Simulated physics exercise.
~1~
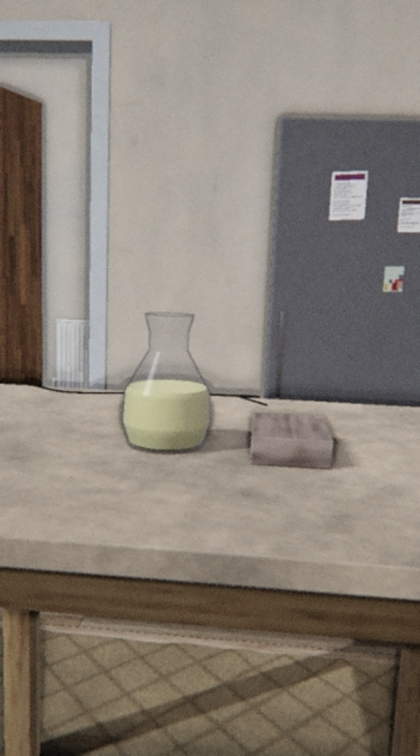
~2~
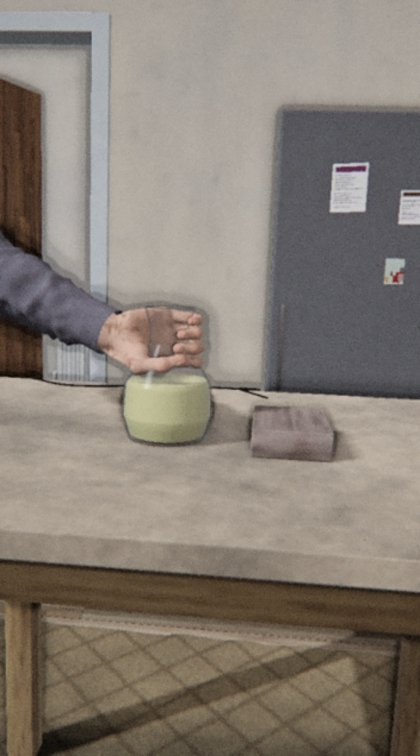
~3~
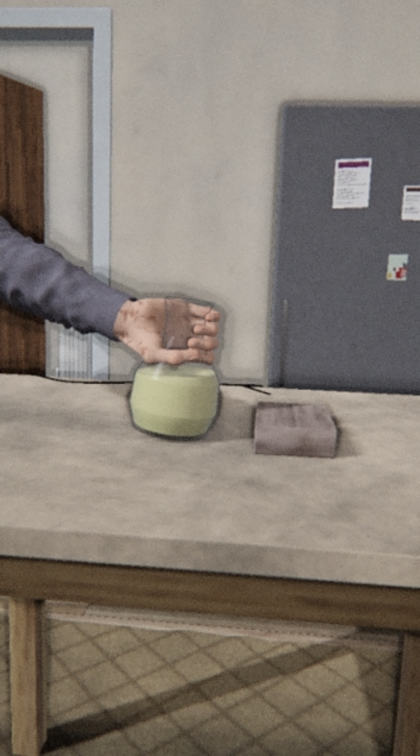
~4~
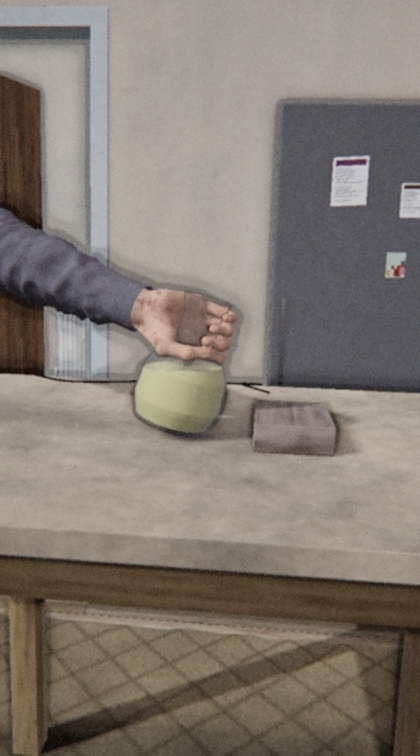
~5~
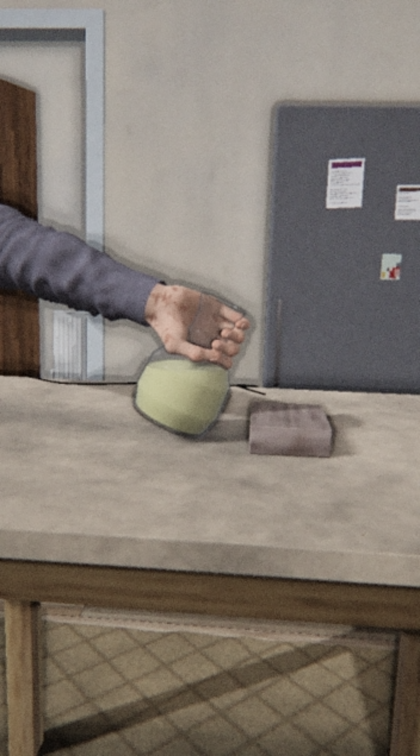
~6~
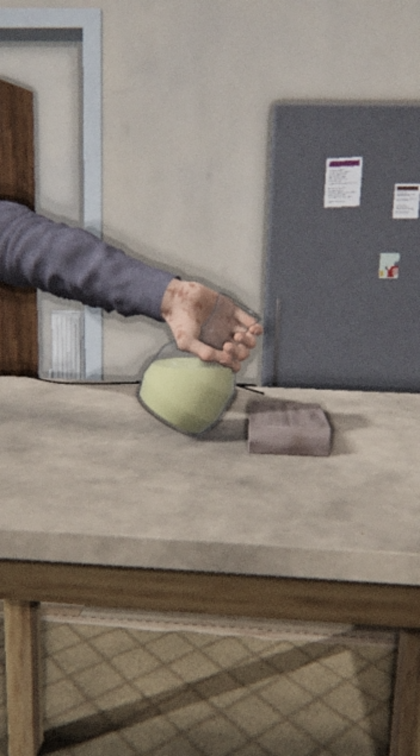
In this clip, a glass carafe about half full of pale green liquid stands on a table beside a wooden block; a hand reaches in from the left, grips its neck and tilts it to the right.
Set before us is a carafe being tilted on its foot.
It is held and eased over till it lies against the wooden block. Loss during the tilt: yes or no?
No.
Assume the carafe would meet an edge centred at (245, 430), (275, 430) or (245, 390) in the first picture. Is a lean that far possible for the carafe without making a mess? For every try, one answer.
No loss, overflow, no loss.
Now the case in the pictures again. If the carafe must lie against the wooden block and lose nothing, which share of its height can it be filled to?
It can go up to around 65 per cent.
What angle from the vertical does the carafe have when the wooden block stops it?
It finishes leaning roughly 55 degrees from upright.
Shortly, the carafe leans by about 40°; none is lost.
Then, the carafe leans by about 50°; none is lost.
At the finish, the carafe leans by about 55°, against the wooden block; none is lost.
